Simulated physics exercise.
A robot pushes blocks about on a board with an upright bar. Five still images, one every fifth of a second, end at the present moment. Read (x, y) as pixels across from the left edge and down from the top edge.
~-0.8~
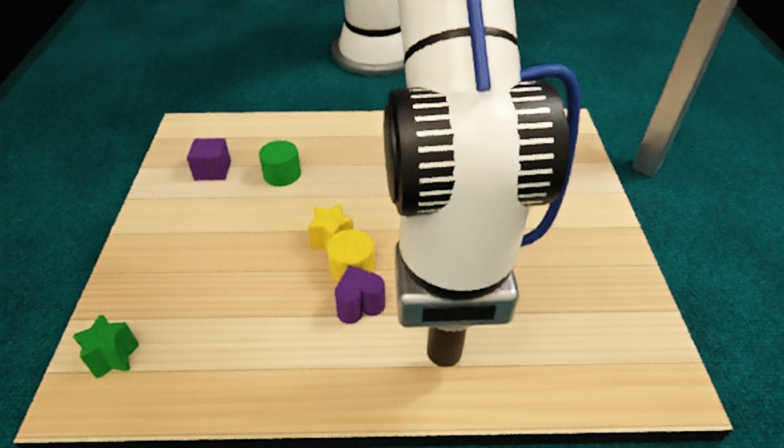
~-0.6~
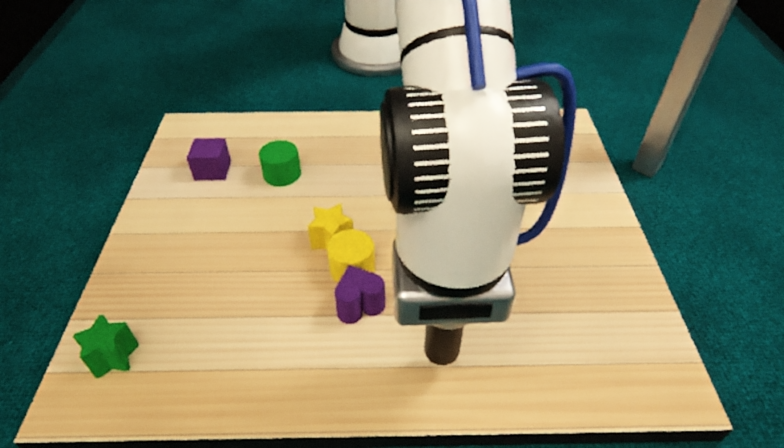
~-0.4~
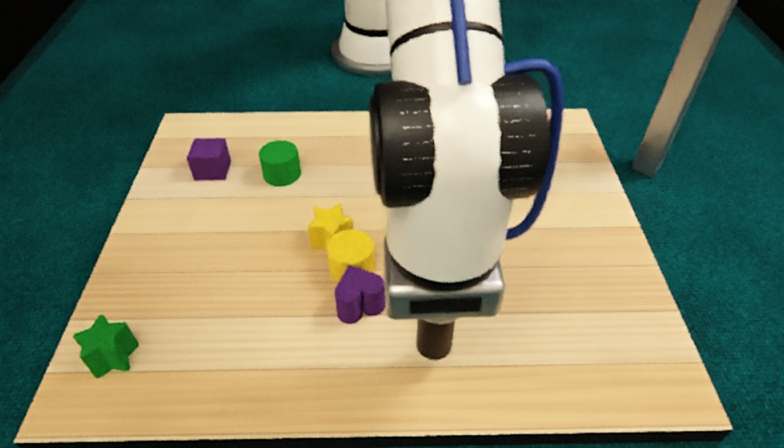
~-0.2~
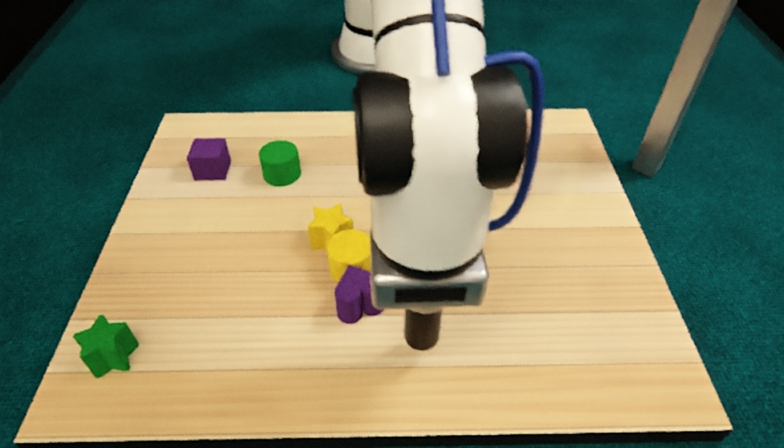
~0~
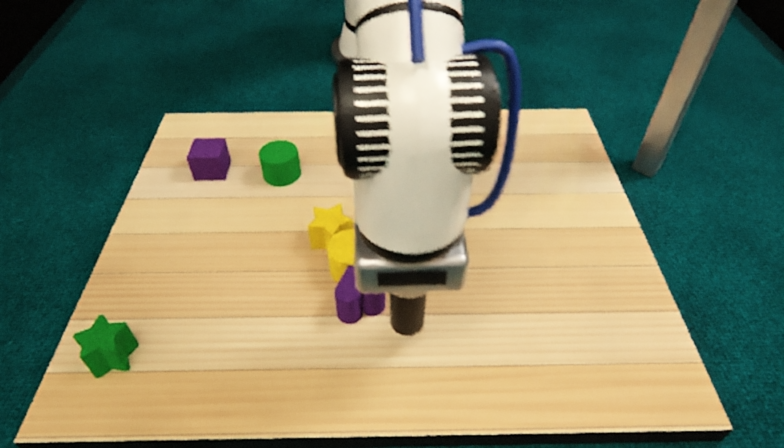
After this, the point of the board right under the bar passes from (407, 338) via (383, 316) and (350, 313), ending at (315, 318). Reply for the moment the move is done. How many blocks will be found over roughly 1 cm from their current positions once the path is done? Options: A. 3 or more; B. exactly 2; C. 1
C - 1.
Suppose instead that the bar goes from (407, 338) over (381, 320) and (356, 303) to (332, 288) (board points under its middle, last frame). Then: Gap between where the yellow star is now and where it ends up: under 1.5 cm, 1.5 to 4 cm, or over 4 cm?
It is going to finish 1.5 to 4 cm from where it is now.
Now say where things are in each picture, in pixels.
Tip of the bar (444, 352), middles of tops, yellow round block (350, 245), purple heart-shaped block (358, 283), in the first frame.
Bar (442, 350), nothing pushed, in the second frame.
Bar (434, 345), nothing pushed, in the third frame.
Bar (422, 336), nothing pushed, in the fourth frame.
Bar (407, 322), yellow round block (350, 245), purple heart-shaped block partly hidden, in the fifth frame.
The first path, step by step. One third of the way, bar (382, 300); purple heart-shaped block (348, 279).
Two thirds of the way, bar (347, 297); purple heart-shaped block (320, 274), turned 15° anticlockwise.
At the end, bar (312, 301); yellow round block unmoved; purple heart-shaped block (306, 270).
